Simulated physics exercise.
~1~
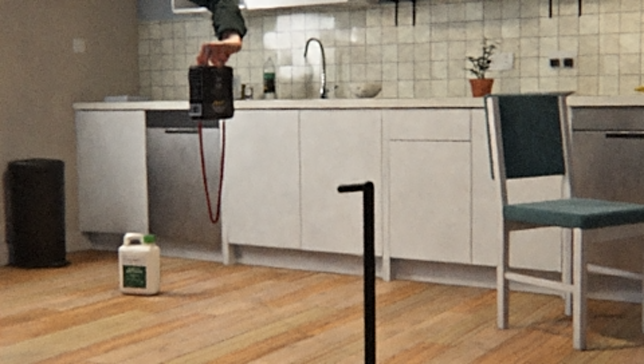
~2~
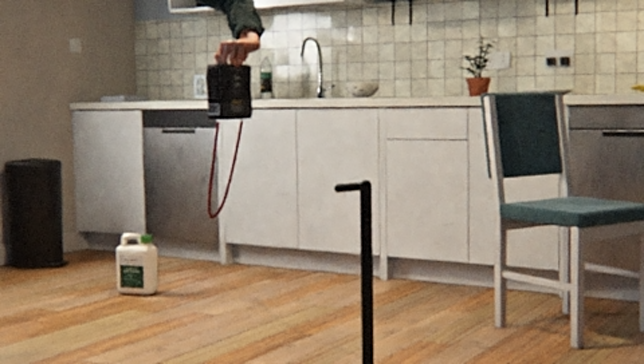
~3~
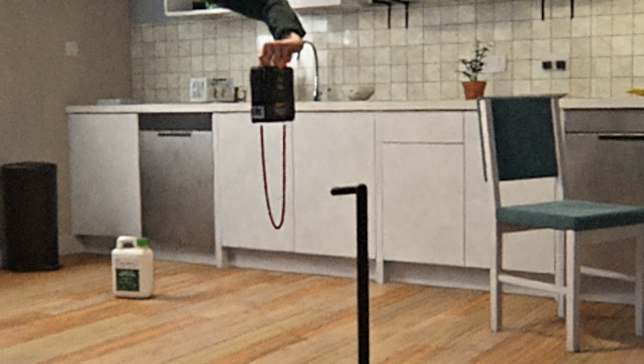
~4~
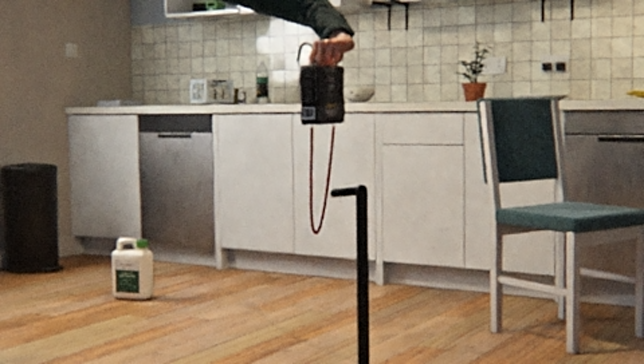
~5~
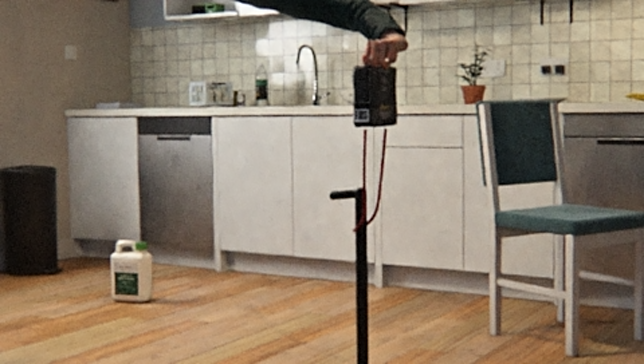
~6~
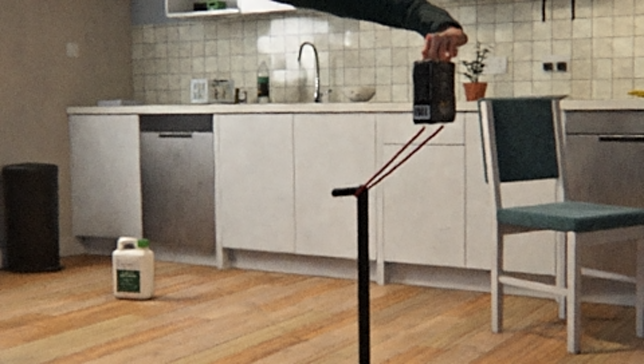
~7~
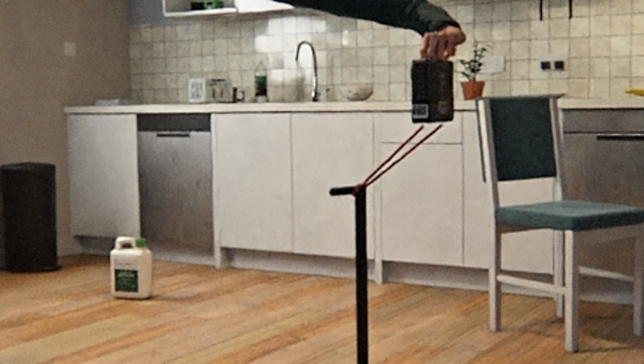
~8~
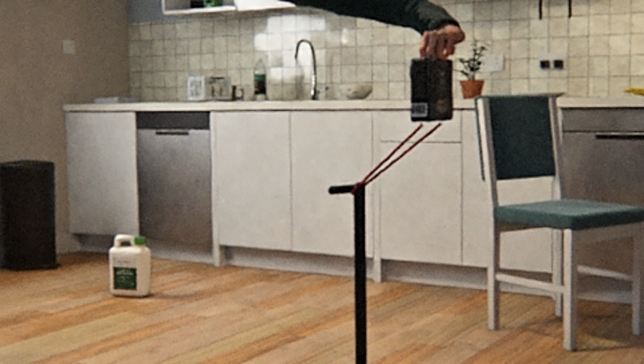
A black pouch with a dangling red loop, held from above by a hand, moved right across a kitchen toward a black post, until its loop caught on the sideways hook and pulled tight, stopping the hand just past the post.
